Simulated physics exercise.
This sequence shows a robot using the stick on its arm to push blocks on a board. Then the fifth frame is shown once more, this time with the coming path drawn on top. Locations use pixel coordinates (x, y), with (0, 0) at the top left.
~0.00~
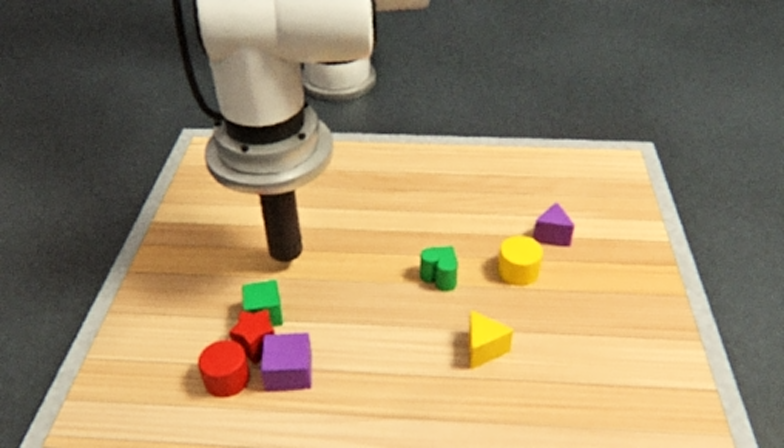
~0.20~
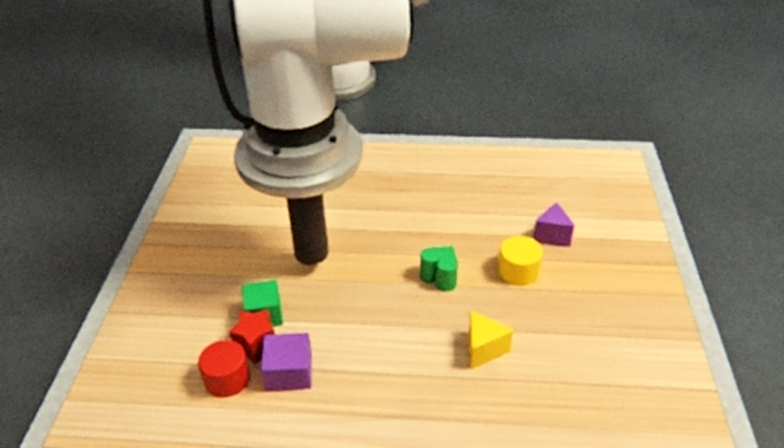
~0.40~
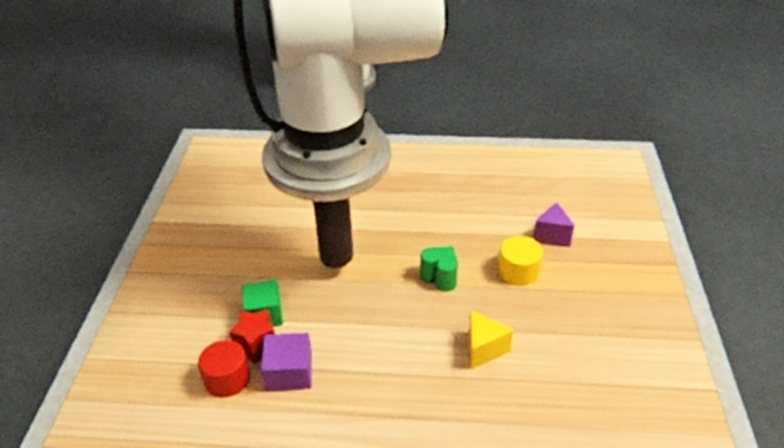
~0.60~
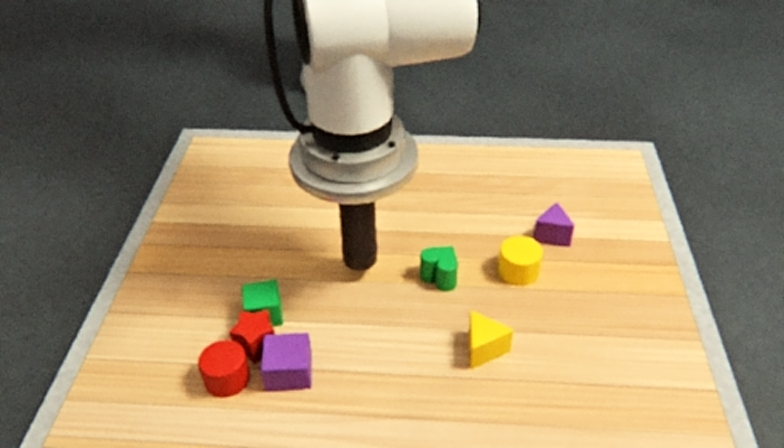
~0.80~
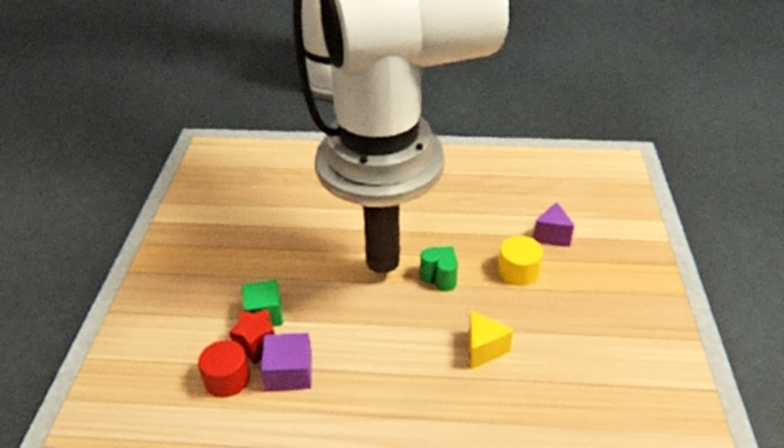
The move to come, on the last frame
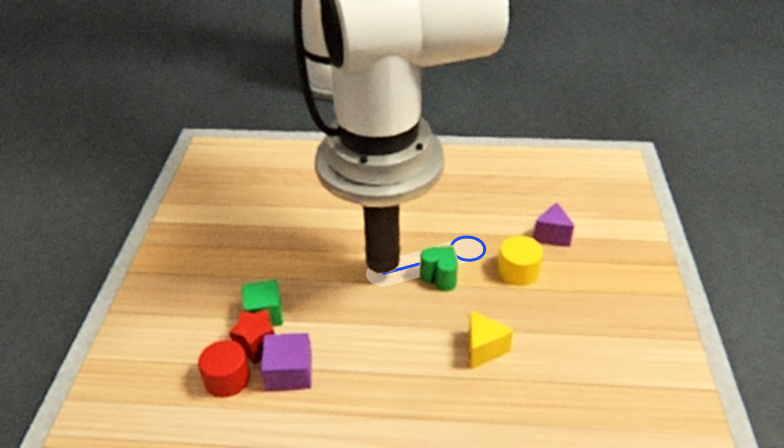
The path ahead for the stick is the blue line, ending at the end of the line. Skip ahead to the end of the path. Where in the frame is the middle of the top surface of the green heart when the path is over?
I'd place it at (466, 258), taking the centre of its top.
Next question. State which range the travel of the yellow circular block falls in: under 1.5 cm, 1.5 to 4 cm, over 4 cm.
It travels less than 1.5 cm.
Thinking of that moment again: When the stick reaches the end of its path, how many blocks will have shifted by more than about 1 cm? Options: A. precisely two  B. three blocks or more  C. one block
The one that fits is C, one block.
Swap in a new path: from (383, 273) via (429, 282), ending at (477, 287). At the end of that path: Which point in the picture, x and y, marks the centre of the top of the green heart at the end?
The middle of the upper face of the green heart will lie at about (517, 261) in the picture.
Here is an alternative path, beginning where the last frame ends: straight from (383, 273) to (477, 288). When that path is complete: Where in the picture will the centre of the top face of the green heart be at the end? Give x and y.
It sits at (517, 261).
Drawn move, straight from (383, 273) to (468, 248).
The first path, step by step. One third of the way, stick (413, 254); green heart (448, 257).
Two thirds of the way, stick (442, 246); green heart (464, 258), turned 65° clockwise.
At the end, stick (469, 237); green heart (466, 258), turned 70° clockwise; yellow circular block still.
